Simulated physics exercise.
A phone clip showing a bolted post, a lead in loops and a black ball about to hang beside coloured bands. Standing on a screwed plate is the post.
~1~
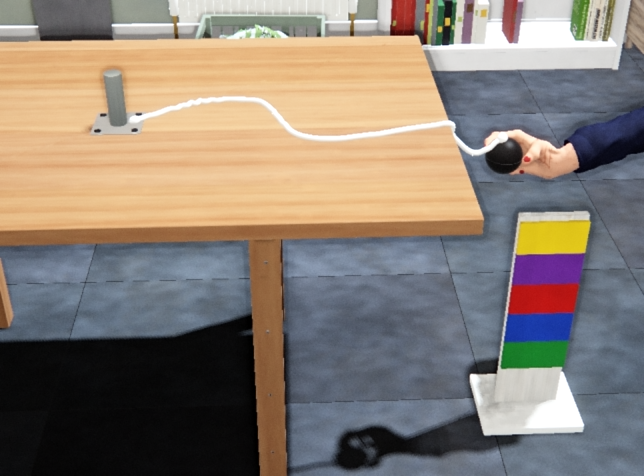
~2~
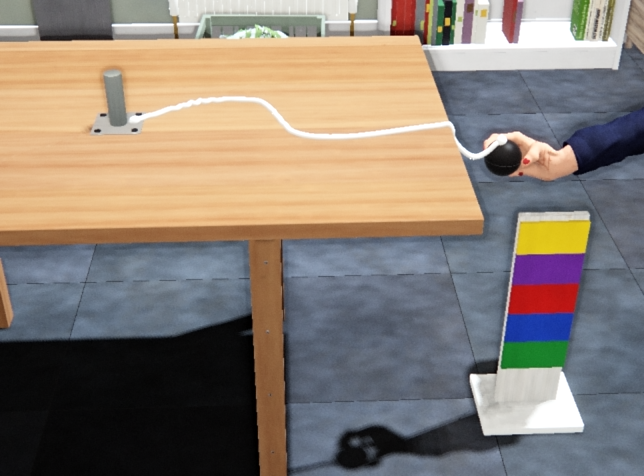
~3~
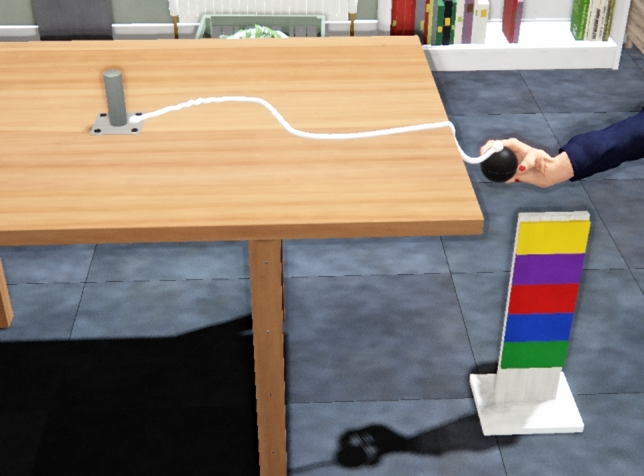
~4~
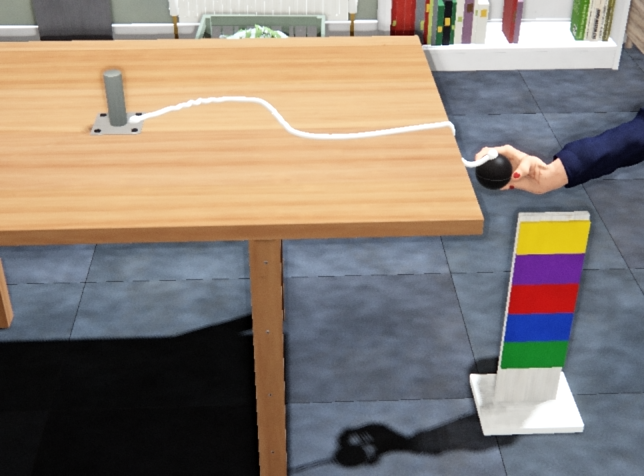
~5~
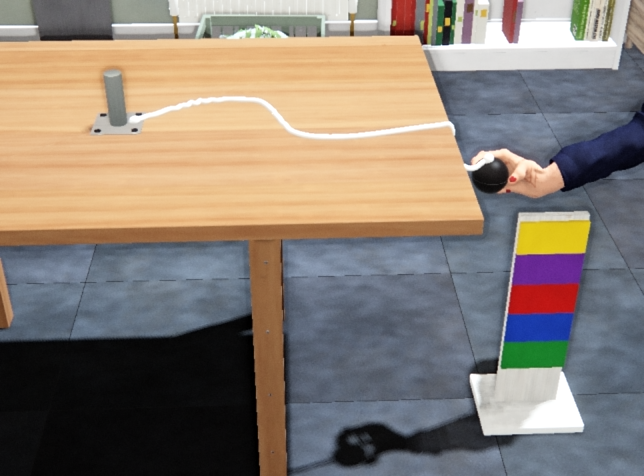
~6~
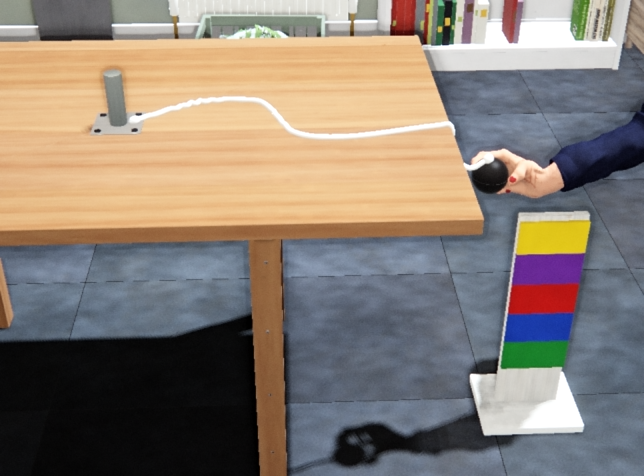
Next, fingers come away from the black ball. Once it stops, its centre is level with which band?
The purple band.
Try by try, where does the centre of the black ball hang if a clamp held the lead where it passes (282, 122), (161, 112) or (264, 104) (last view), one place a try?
Respectively (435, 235), (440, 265) and (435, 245).
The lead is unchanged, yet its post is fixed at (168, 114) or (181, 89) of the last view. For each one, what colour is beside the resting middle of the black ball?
Answer, in order: Red, red.
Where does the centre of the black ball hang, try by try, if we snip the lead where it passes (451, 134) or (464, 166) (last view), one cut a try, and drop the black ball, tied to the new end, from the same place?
It would end up close to (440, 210), then close to (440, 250).
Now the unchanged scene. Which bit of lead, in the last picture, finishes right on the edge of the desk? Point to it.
Location: About (376, 134).
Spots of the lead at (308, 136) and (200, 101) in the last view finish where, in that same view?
They finish close to (381, 119) and close to (219, 121).
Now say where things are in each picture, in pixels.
In the first picture, black ball (504, 156); yellow (554, 239); purple (548, 270); red (544, 300); blue (539, 328); green (535, 356).
In the second picture, black ball (503, 157); lead through (170, 109) (237, 100) (285, 125) (363, 136) (441, 126).
In the third picture, black ball (499, 164).
In the fourth picture, black ball (494, 172); lead through (170, 109) (237, 100) (285, 125) (363, 136) (441, 126).
In the fifth picture, black ball (490, 175).
In the sixth picture, black ball (490, 175); lead through (170, 109) (237, 100) (285, 125) (363, 136) (441, 126).
Early on, ball near (417, 261); level with purple.
Midway, ball near (458, 264); level with purple.
Finally, ball near (443, 270); level with purple. Its centre hangs level with the purple band.
